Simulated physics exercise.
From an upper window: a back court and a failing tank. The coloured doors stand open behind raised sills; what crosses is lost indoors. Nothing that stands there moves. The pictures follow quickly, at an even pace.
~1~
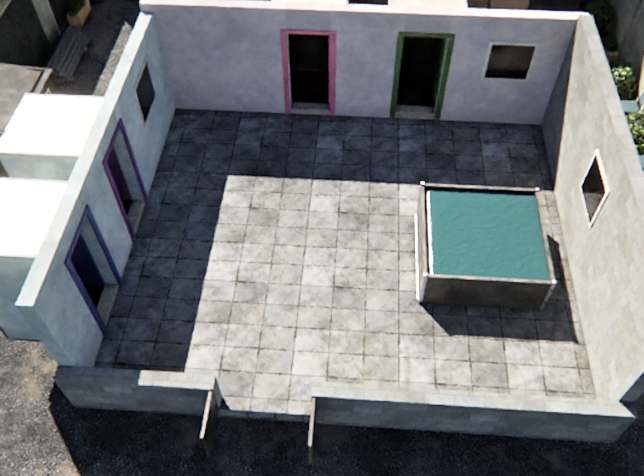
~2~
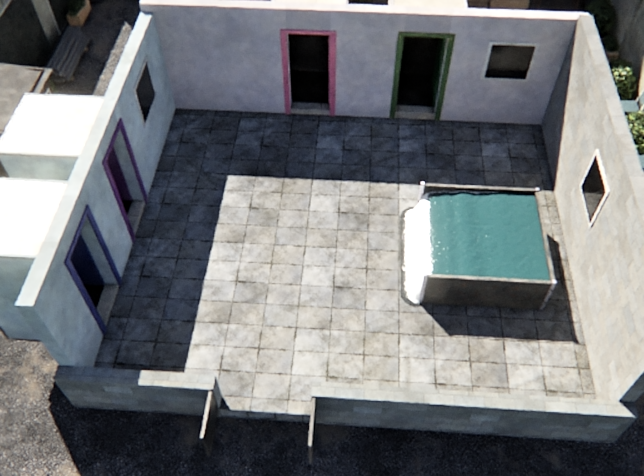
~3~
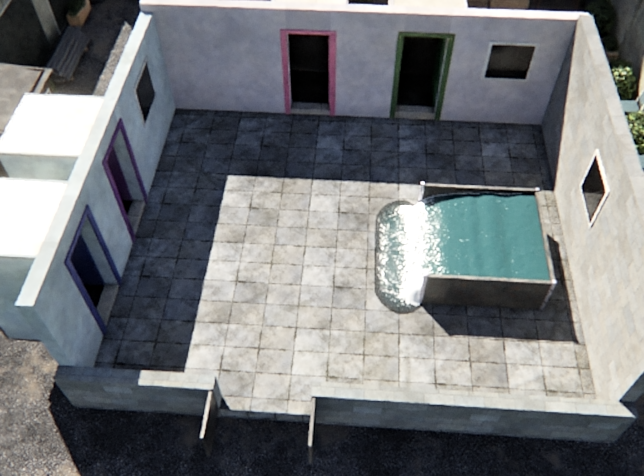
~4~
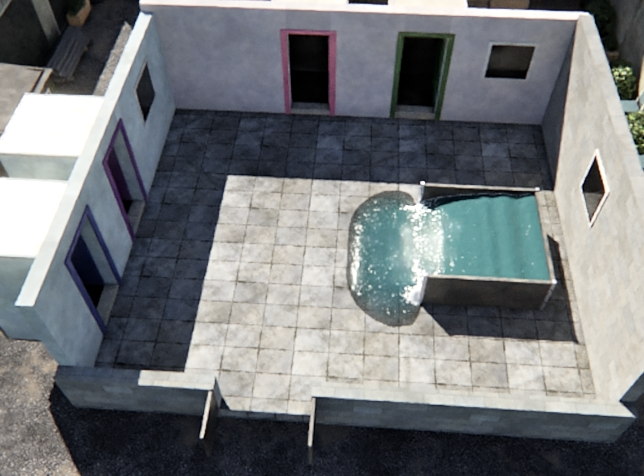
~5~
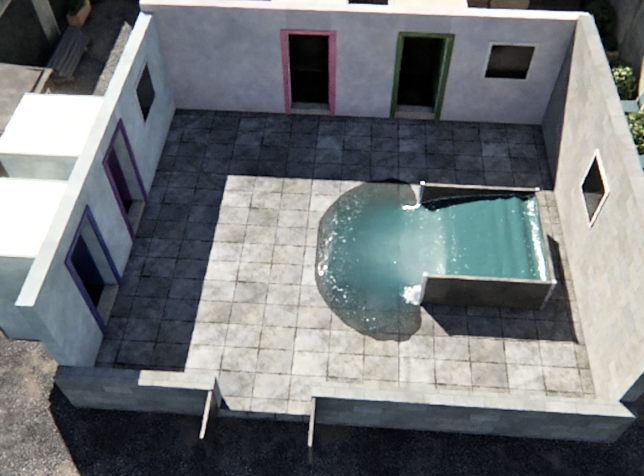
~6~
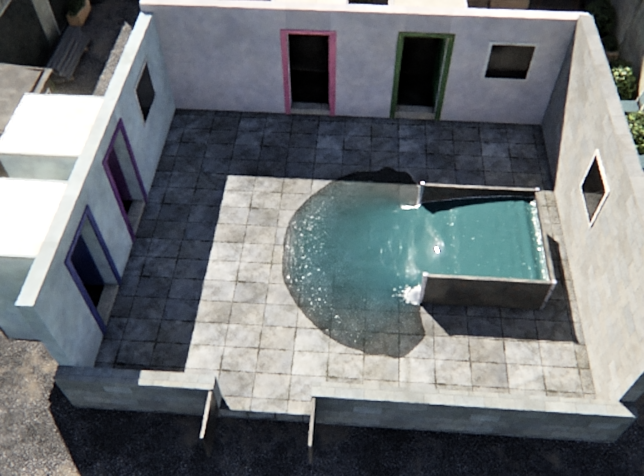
Water sat still in an open tank in a walled courtyard, then poured out through its left side and spread leftward across the sunlit paving in a widening, rounded pool.
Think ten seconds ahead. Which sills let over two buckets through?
One by one: The blue door lets in a lot; the pink door admits no more than that; the green door admits no more than that; the purple door lets in a lot.
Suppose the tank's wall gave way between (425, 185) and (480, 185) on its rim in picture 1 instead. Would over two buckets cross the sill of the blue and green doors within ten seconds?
In short: The blue one holds, the green one floods.
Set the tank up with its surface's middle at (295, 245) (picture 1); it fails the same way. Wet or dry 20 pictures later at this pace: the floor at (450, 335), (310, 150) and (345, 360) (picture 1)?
One after the other: Not flooded, no water, under water.
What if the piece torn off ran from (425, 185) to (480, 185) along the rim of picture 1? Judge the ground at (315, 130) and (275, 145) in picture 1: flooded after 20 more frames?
In turn: Awash, awash.
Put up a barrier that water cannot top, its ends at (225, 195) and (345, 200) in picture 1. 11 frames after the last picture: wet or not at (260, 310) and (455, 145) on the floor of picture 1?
In that order: Under water, free of water.
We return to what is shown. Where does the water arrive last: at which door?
The one in green.
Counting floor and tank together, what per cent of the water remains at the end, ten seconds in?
I make it 82 per cent.
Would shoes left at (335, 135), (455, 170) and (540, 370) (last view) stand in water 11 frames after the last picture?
In turn: Awash, free of water, free of water.
A moment on, water covers 40 % of the floor; the blue door not reached, the pink door not reached, the green door not reached, the purple door not reached.
Next, water covers 60 % of the floor; the blue door under two buckets in, the pink door not reached, the green door not reached, the purple door over two buckets in.
Then, water covers 65 % of the floor; the blue door far over two buckets in, the pink door wet at the sill, nothing in, the green door not reached, the purple door far over two buckets in.
Later, water covers 65 % of the floor; the blue door far over two buckets in, the pink door wet at the sill, nothing in, the green door not reached, the purple door far over two buckets in.
In the end, water covers 90 % of the floor; the blue door far over two buckets in, the pink door wet at the sill, nothing in, the green door wet at the sill, nothing in, the purple door far over two buckets in.
